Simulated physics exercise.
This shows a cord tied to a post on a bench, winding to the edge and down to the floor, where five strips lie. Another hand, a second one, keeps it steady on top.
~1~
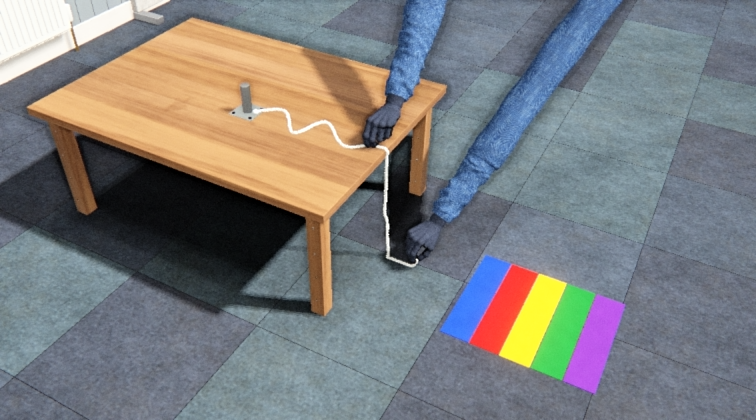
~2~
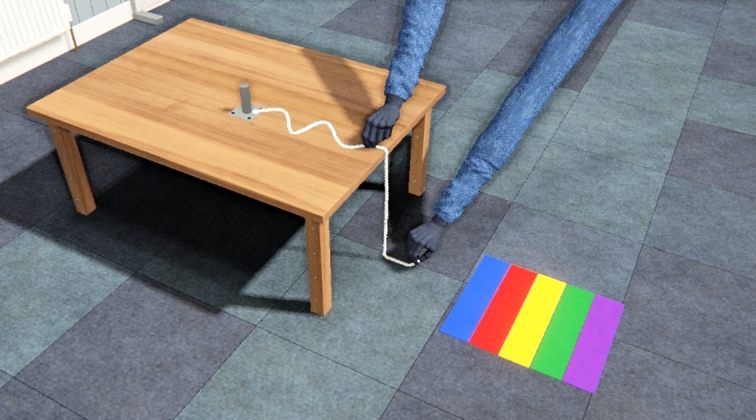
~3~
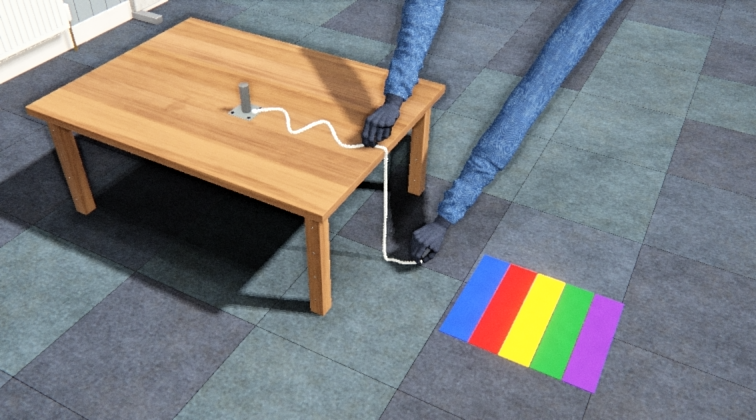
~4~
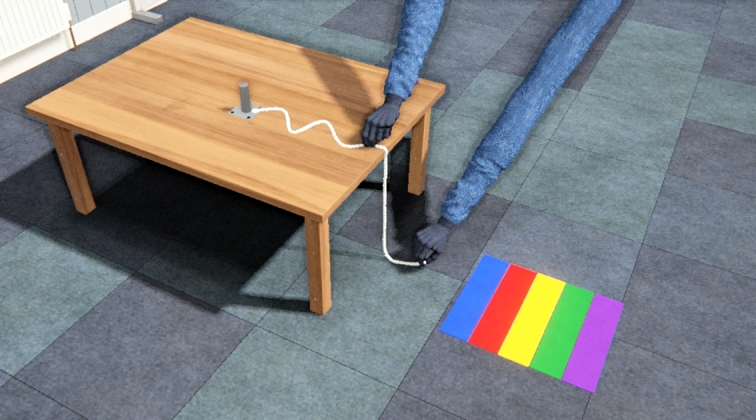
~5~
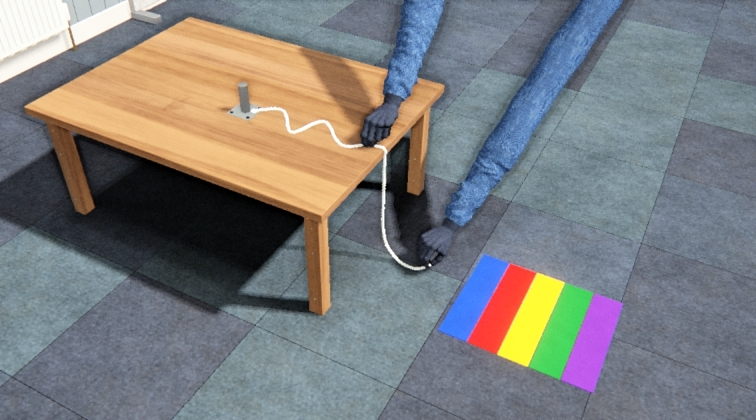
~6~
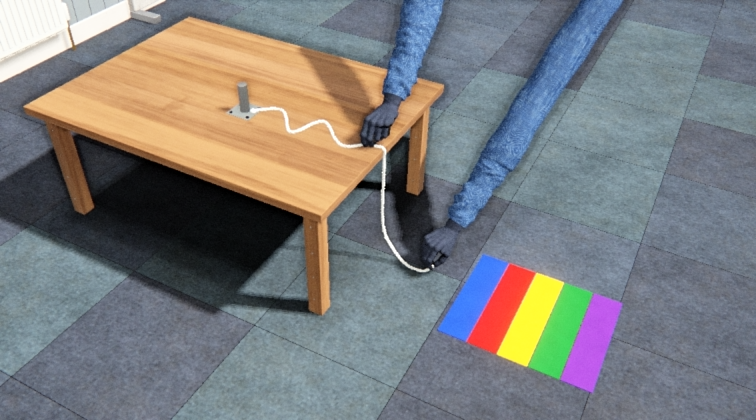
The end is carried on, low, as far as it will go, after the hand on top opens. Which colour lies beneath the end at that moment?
Green.
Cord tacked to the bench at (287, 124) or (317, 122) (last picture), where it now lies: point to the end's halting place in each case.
I'd say about (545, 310) for the first and about (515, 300) for the second.
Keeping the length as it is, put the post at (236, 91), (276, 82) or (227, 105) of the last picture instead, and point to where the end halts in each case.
Close to (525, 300), (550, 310) and (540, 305) in that order.
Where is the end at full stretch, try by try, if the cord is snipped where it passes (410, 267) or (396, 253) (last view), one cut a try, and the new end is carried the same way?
Respectively (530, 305) and (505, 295).
Early on, end near (507, 294); over red.
Midway, end near (545, 308); over yellow.
At the end of the slack, end near (567, 316); over green. It halts on the green strip.
